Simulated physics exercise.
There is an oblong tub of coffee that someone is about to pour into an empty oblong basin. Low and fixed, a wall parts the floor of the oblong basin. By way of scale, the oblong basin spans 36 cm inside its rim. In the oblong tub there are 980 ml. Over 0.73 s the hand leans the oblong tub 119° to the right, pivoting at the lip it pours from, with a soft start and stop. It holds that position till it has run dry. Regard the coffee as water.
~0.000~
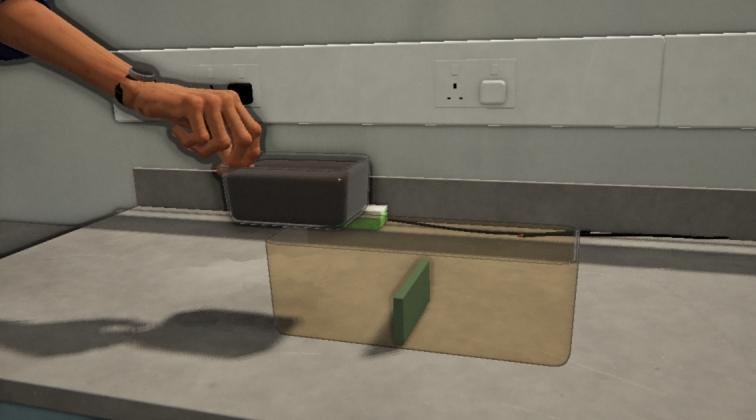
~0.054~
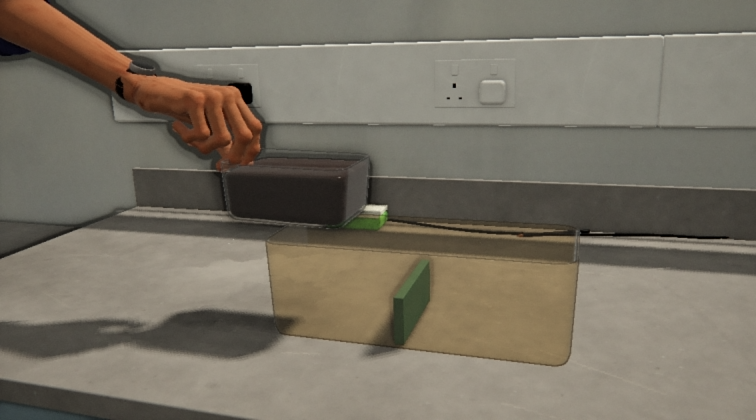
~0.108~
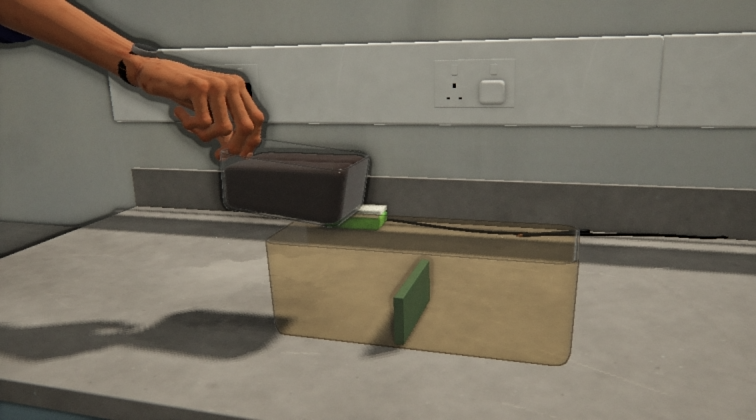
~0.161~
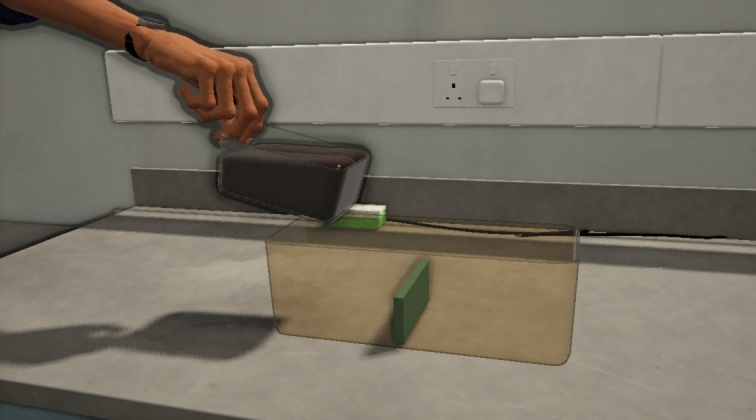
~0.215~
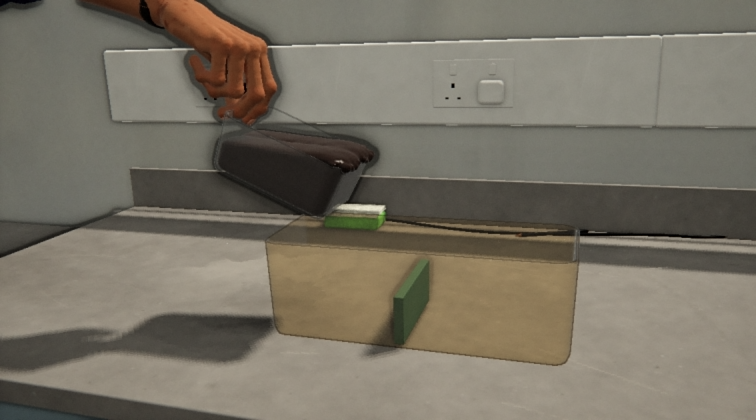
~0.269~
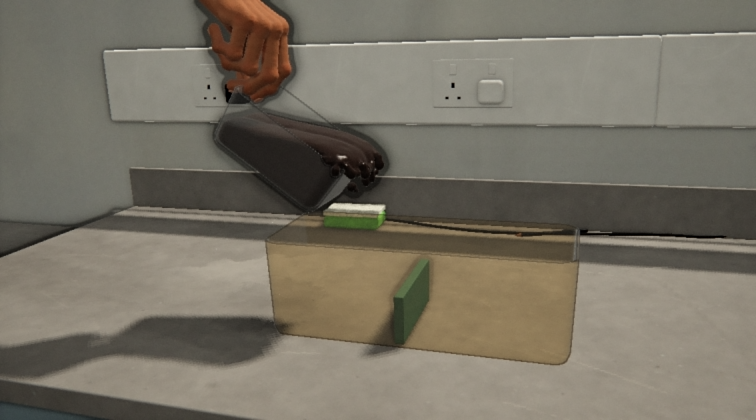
In this clip, a hand tilts a dark oblong tub of coffee to the right, slowly and then more steeply, above a see-through amber basin with a green dividing wall, and coffee begins spilling over the tub's right lip.
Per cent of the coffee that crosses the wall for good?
76 per cent.
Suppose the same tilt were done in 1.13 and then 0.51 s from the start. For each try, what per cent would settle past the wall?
First 80, then 75 per cent.
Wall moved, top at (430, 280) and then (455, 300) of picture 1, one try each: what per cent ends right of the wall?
Respectively 65 and 45 %.
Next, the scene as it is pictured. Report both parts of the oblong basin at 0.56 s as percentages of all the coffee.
Lab note: Left near 3, right near 28.
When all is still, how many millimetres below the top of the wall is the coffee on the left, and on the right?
Left 54 mm, right 30 mm.
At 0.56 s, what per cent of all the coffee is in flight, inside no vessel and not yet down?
About 52 per cent.
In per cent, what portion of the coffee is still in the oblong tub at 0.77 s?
Around 0 percent of it.
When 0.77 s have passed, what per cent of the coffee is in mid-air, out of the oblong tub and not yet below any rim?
Close to 16 in every hundred parts.
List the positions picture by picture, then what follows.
In the first frame, it leans 0°; its right rim is at (358, 164); the coffee meets the walls at (245, 167) and (358, 171); the oblong basin's rim runs from (287, 228) to (578, 246); the wall's top is at (413, 279).
In the second frame, it leans 2°; its right rim is at (359, 164); the coffee meets the walls at (244, 166) and (359, 169).
In the third frame, it leans 6°; its right rim is at (358, 164); the coffee meets the walls at (243, 160) and (358, 164).
In the fourth frame, it leans 14°; its right rim is at (358, 164); the coffee meets the walls at (241, 150) and (359, 159); 1 per cent is over the edge.
In the fifth frame, it leans 24°; its right rim is at (357, 164); the coffee meets the walls at (240, 137) and (358, 157); 4 per cent is over the edge.
In the sixth frame, it leans 36°; its right rim is at (357, 164); the coffee meets the walls at (240, 118) and (343, 144); 9 per cent is over the edge.
By 0.56 s the tilt is 103° and 16 per cent is still to pour, 3 is left of the wall and 28 right of it.
By 0.77 s the tilt is 119° and 0 per cent is still to pour, 6 is left of the wall and 73 right of it.
By 0.99 s the tilt is 119° and 0 per cent is still to pour, 14 is left of the wall and 74 right of it.
By 1.23 s the tilt is 119° and 0 per cent is still to pour, 15 is left of the wall and 76 right of it.
At rest 15 per cent lies left of the wall, 76 right of it and 9 outside.
